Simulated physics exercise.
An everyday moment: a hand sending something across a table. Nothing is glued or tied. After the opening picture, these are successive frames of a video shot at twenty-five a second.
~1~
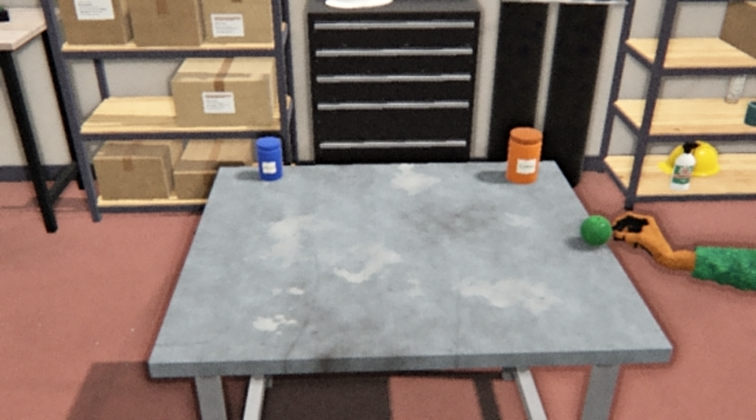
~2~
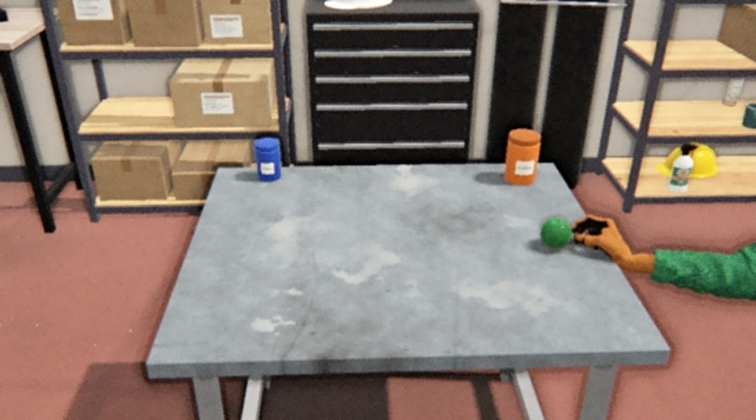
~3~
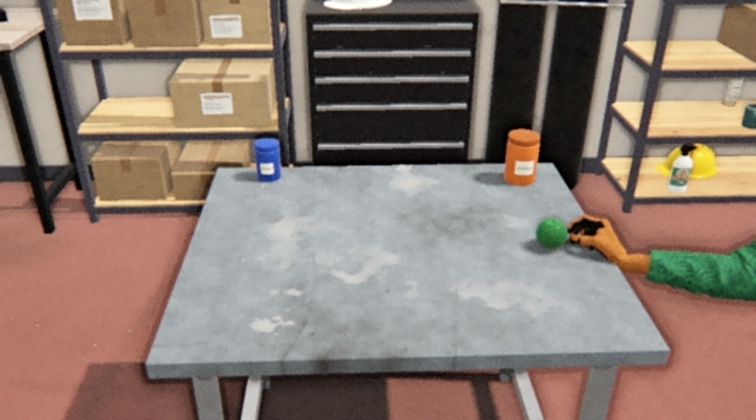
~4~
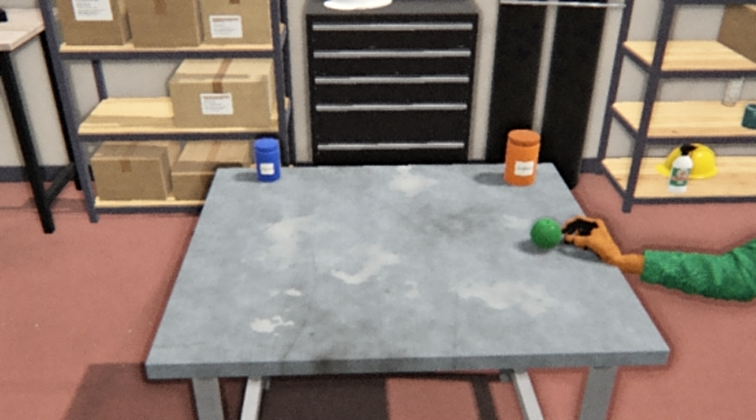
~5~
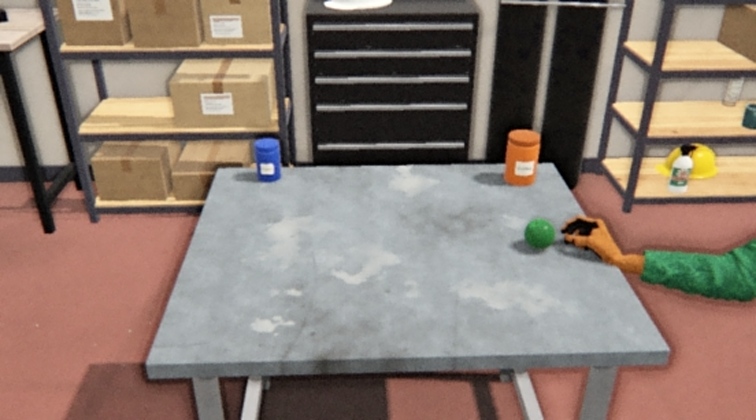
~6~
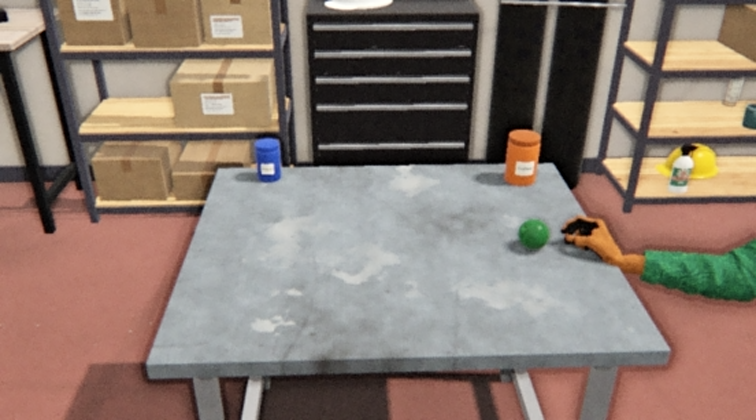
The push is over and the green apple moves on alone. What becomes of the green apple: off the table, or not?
The green apple remains on top.
Then, 0.10 s past the last view, green apple displaced about its own width near (519, 235).
Then, 0.30 s past the last view, green apple displaced well along near (494, 235).
Then, 0.60 s past the last view, green apple displaced well along near (464, 236).
Then, 0.90 s past the last view, green apple displaced well along near (445, 236).
Finally, moved from the start, green apple. Final places as the last picture's camera would see them, green apple near (437, 237).
